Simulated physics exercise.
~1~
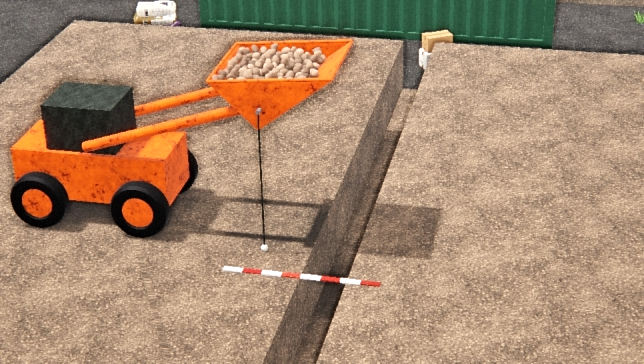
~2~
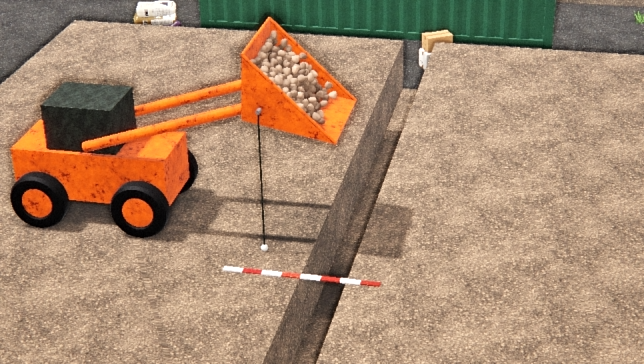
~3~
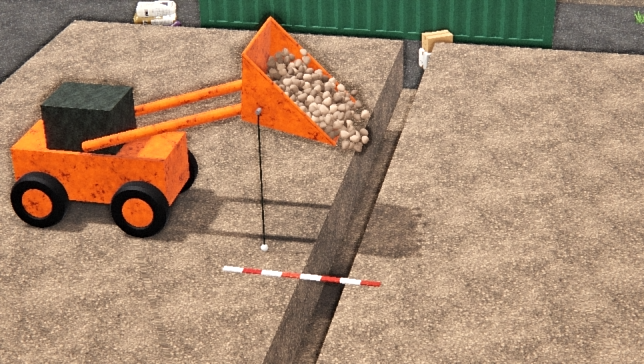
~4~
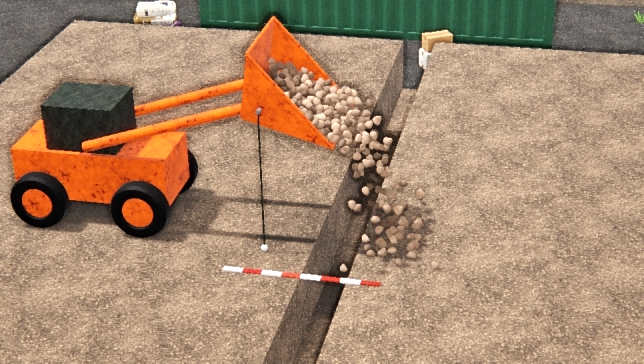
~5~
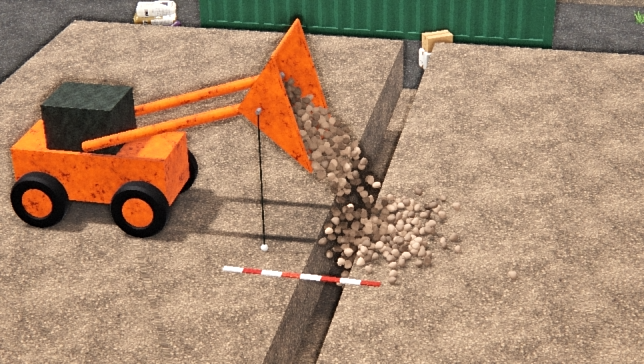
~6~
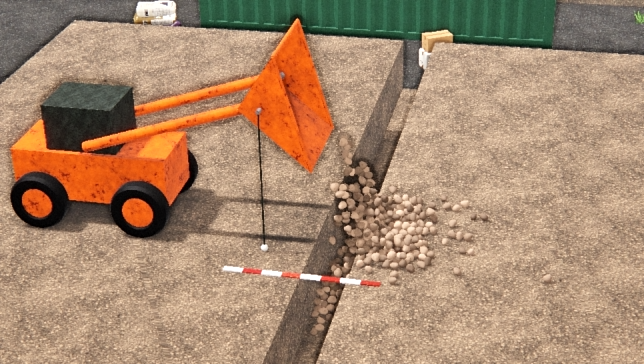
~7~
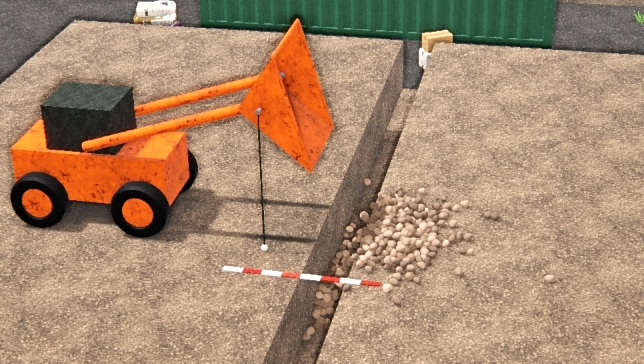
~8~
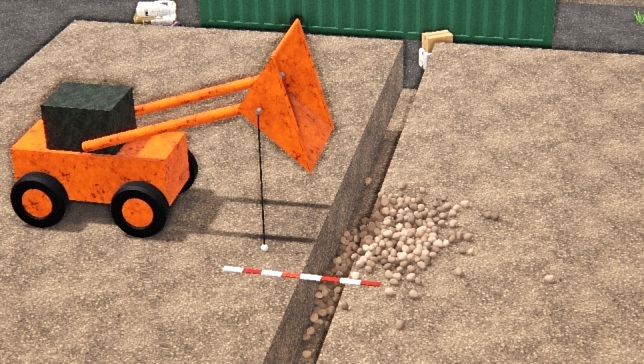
In this clip, an orange loader with a raised bucket of rounded stones tips it forward in stages, spilling the load toward a narrow trench on its right. The emptied bucket stays tilted, with some stones in the trench and a larger pile resting on the ground beyond.
